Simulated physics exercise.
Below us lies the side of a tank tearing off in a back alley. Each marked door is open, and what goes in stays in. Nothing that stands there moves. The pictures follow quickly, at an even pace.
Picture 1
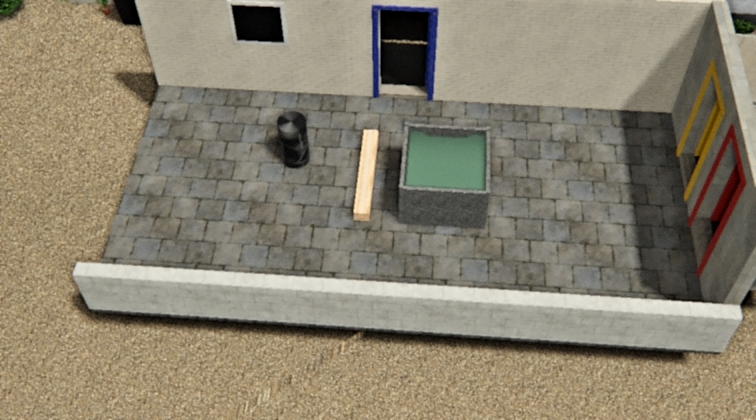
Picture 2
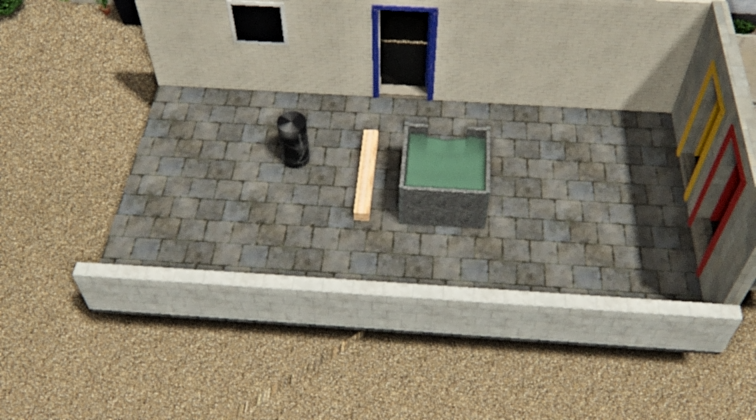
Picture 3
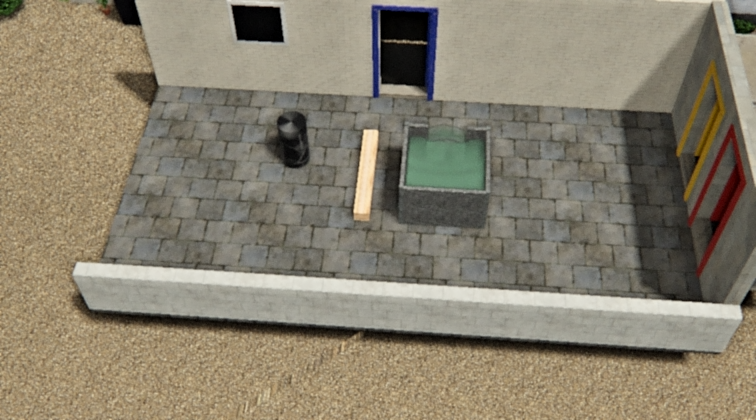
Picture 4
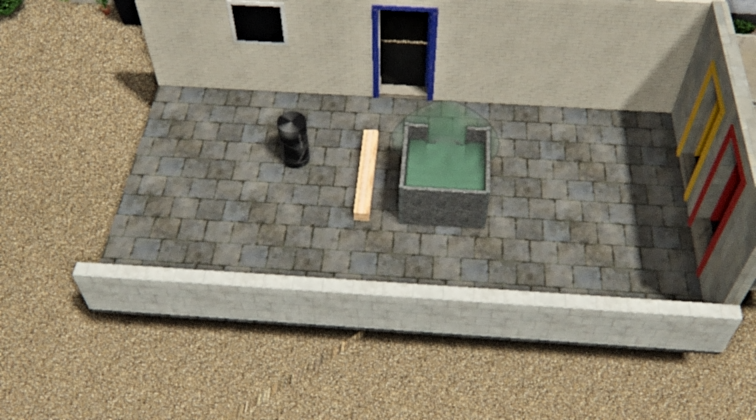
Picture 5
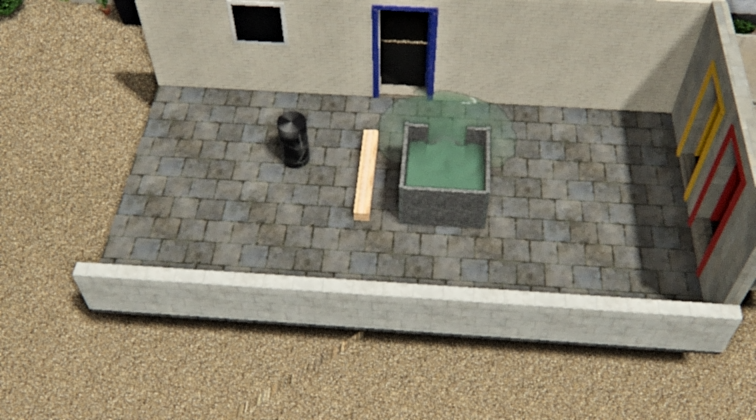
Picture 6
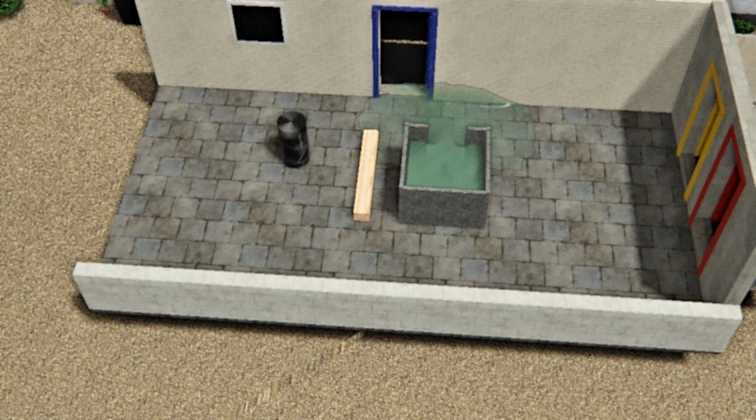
Back alley with paved ground, green water pouring out through the far side of a square tank and spreading toward the back wall.
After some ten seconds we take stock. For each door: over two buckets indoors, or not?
The red door stays under that; the blue door takes more than that; the yellow door stays under that.
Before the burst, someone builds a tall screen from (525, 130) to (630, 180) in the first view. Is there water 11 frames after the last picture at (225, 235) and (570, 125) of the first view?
In that order: Dry, flooded.
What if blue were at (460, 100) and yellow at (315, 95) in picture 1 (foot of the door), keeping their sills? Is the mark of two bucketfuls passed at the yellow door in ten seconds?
The yellow door is under.
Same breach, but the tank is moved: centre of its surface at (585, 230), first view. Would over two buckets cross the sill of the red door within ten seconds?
One by one: Red door takes less.
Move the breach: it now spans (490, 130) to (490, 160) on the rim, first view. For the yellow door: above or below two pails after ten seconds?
In short: The yellow door goes over.
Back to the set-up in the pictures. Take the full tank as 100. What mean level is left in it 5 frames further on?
I make it 52 per cent.
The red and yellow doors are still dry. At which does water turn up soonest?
I say the one in yellow.
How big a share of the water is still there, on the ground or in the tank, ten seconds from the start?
Roughly 70 per cent.
A moment on, water covers 15 % of the floor; the red door not reached, the blue door over two buckets in, the yellow door not reached.
Next, water covers 25 % of the floor; the red door not reached, the blue door far over two buckets in, the yellow door not reached.
Then, water covers 40 % of the floor; the red door wet at the sill, nothing in, the blue door far over two buckets in, the yellow door under two buckets in.
Later, water covers 50 % of the floor; the red door wet at the sill, nothing in, the blue door far over two buckets in, the yellow door under two buckets in.
In the end, water covers 65 % of the floor; the red door wet at the sill, nothing in, the blue door far over two buckets in, the yellow door under two buckets in.
